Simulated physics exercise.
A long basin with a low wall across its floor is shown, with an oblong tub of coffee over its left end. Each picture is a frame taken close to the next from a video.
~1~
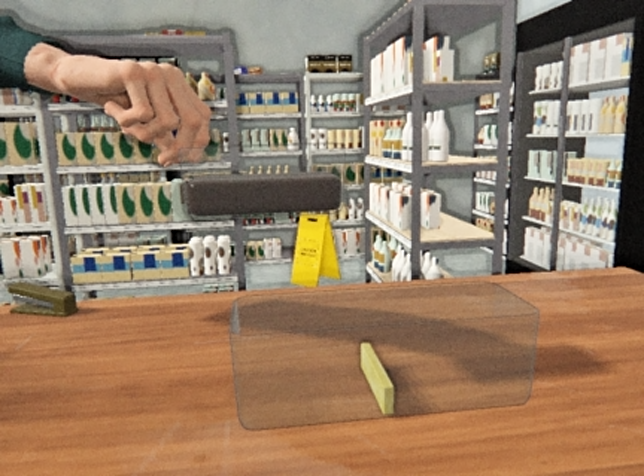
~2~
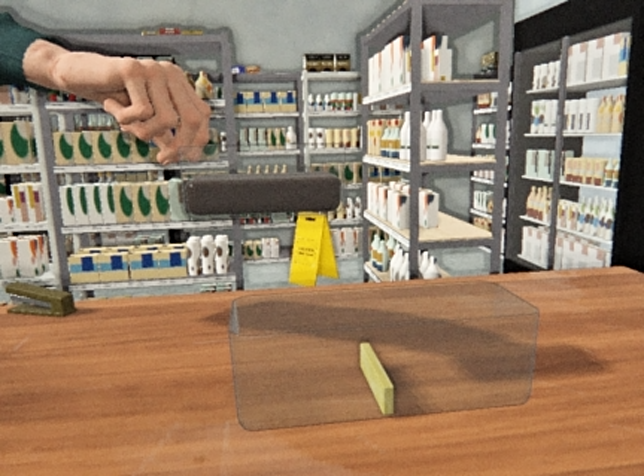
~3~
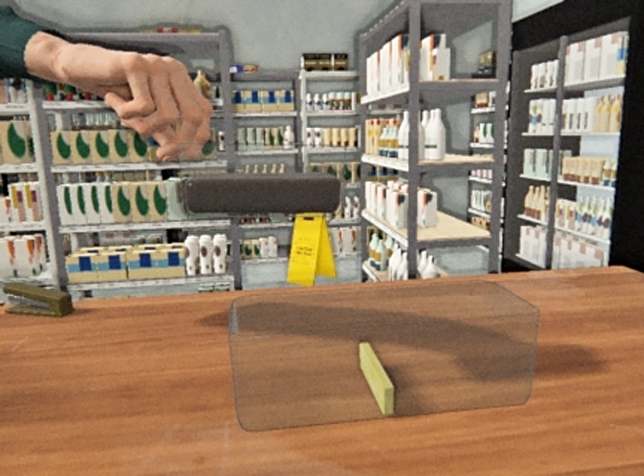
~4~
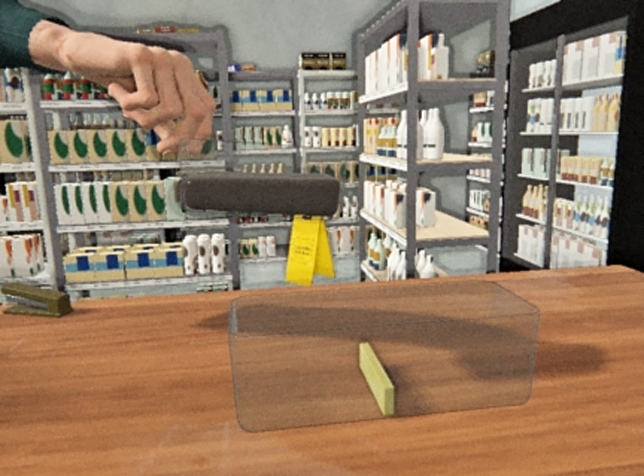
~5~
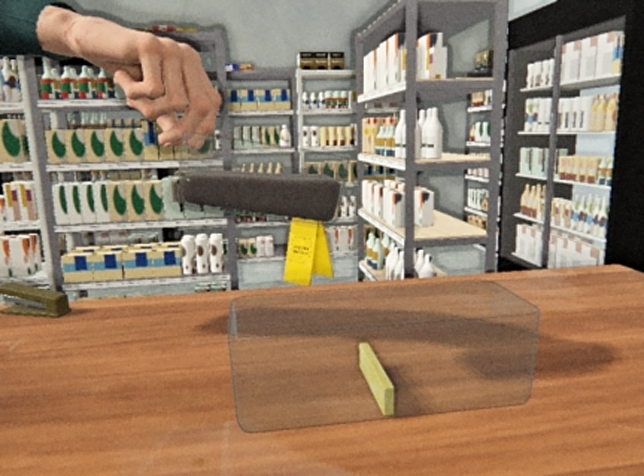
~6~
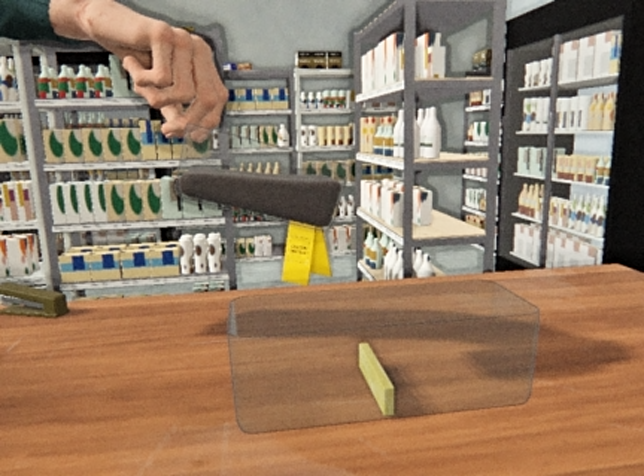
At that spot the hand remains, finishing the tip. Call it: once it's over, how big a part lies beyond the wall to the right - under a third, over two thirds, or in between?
In between.
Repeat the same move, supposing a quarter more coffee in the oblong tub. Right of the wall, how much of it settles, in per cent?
Close to 55 per cent, more or less.
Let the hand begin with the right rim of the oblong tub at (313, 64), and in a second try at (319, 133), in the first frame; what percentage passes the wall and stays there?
The first gives 45 %, the second 40 %.
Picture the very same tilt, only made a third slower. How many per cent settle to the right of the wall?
Around 55 per cent ends up there.
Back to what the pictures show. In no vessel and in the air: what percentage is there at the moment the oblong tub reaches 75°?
Roughly 45 percent.
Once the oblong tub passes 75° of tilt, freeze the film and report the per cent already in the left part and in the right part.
Left side around 0 per cent; right side around 15 per cent.
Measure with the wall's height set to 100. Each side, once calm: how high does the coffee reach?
It settles around 40 on the left side and around 40 on the right side.
A moment on, the oblong tub is tipped on its side and 38 per cent is still to pour, 1 is left of the wall and 15 right of it.
Next, the oblong tub is tipped right over and 8 per cent is still to pour, 29 is left of the wall and 51 right of it.
Then the oblong tub is tipped right over and 0 per cent is still to pour, 45 is left of the wall and 52 right of it.
Later the oblong tub is tipped right over and 0 per cent is still to pour, 46 is left of the wall and 52 right of it.
In the end 46 per cent lies left of the wall, 52 right of it and 2 outside.
